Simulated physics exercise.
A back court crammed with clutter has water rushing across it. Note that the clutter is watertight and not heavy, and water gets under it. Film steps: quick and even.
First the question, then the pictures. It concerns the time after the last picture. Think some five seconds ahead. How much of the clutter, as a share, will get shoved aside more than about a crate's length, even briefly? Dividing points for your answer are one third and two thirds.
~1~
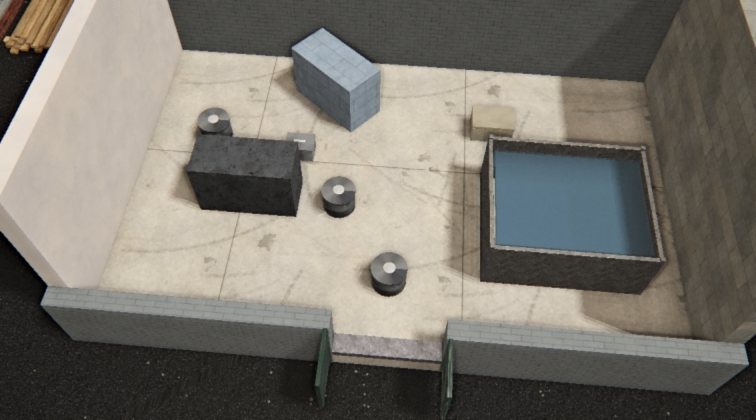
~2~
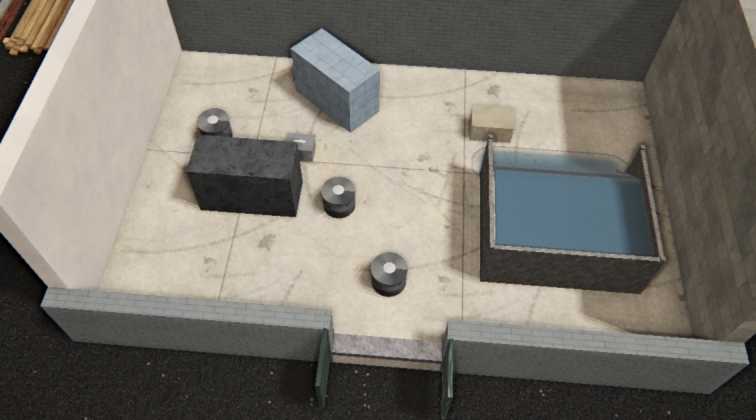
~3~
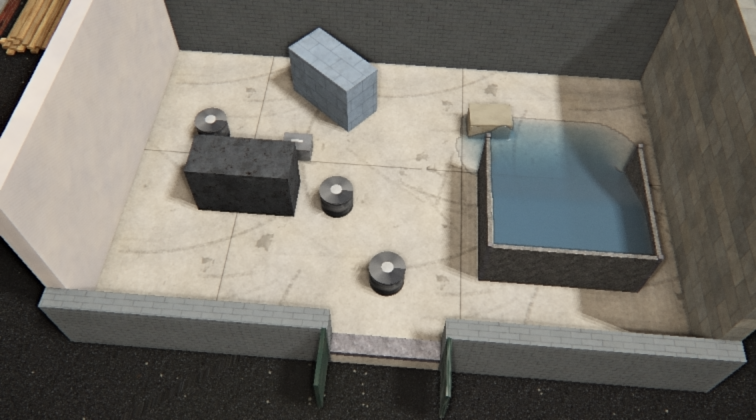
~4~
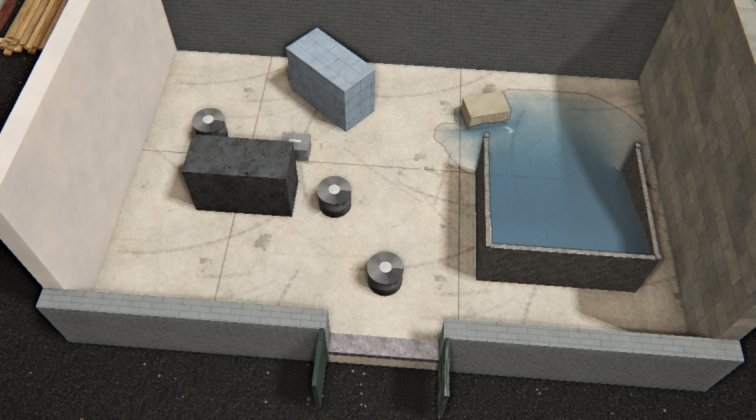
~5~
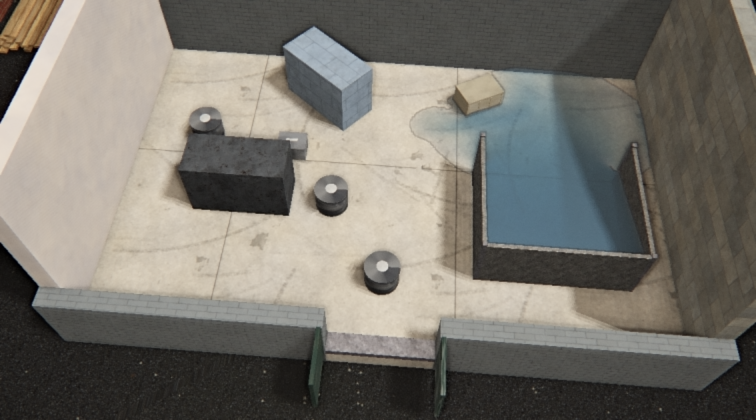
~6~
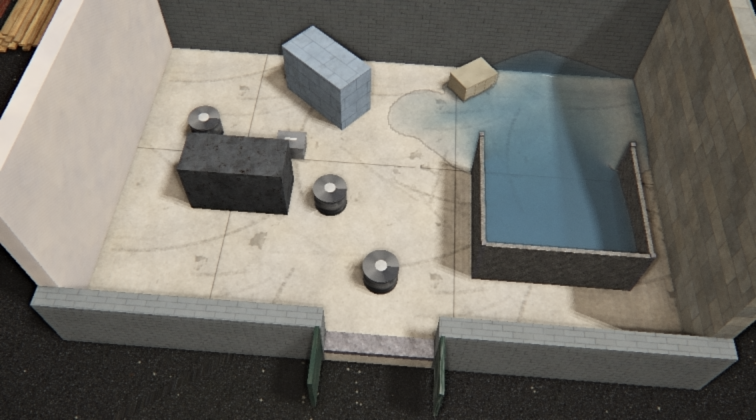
Answer: A share between one and two thirds.
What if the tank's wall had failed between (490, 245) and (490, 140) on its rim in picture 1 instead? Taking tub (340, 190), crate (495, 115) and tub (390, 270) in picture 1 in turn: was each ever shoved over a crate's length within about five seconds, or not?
Listed in turn, ends up that far off, never travels that far, ends up that far off.
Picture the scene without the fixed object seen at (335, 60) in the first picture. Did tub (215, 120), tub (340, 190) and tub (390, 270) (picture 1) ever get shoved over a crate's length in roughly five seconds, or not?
Item one went the distance, item two stayed under the mark, item three stayed under the mark.
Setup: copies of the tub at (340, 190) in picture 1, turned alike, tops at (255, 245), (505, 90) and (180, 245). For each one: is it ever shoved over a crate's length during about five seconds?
Here's the rundown: Never gets far, sent far off, and finally never gets far.
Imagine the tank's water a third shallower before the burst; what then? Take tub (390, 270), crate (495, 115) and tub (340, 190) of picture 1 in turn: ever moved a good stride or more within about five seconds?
Respectively, never gets that far, gets that far, never gets that far.
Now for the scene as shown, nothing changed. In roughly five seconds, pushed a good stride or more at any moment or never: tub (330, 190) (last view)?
I'd say it travels that far.
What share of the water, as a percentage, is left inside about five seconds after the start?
I'd say close to 100 percent.
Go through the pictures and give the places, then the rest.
In the first frame, a crate at (494, 117) rests on the ground; a tub at (389, 268), on the bottom; 0 of 5 have shifted.
In the second frame, a crate at (493, 117), on the bottom; a tub at (389, 268), on the bottom; 0 of 5 have shifted.
In the third frame, a crate at (491, 114) rests on the ground, close to its start; a tub at (387, 267) rests on the ground; 0 of 5 have shifted.
In the fourth frame, a crate at (487, 104) rests on the ground, close to its start; a tub at (385, 267), on the bottom; 1 of 5 have shifted.
In the fifth frame, a crate at (480, 88) rests on the ground, a stride from its start; a tub at (382, 266), on the bottom; 1 of 5 have shifted.
In the sixth frame, a crate at (474, 73) rests on the ground, a stride from its start; a tub at (381, 266) rests on the ground; 1 of 5 have shifted.
A moment on, 1 of 5 are well off their spots; 0 afloat.
Next, 1 of 5 are well off their spots; 1 afloat.
Later, 1 of 5 are well off their spots; 1 afloat.
In the end, 2 of 5 are well off their spots, and 2 have been at some point; 1 afloat.
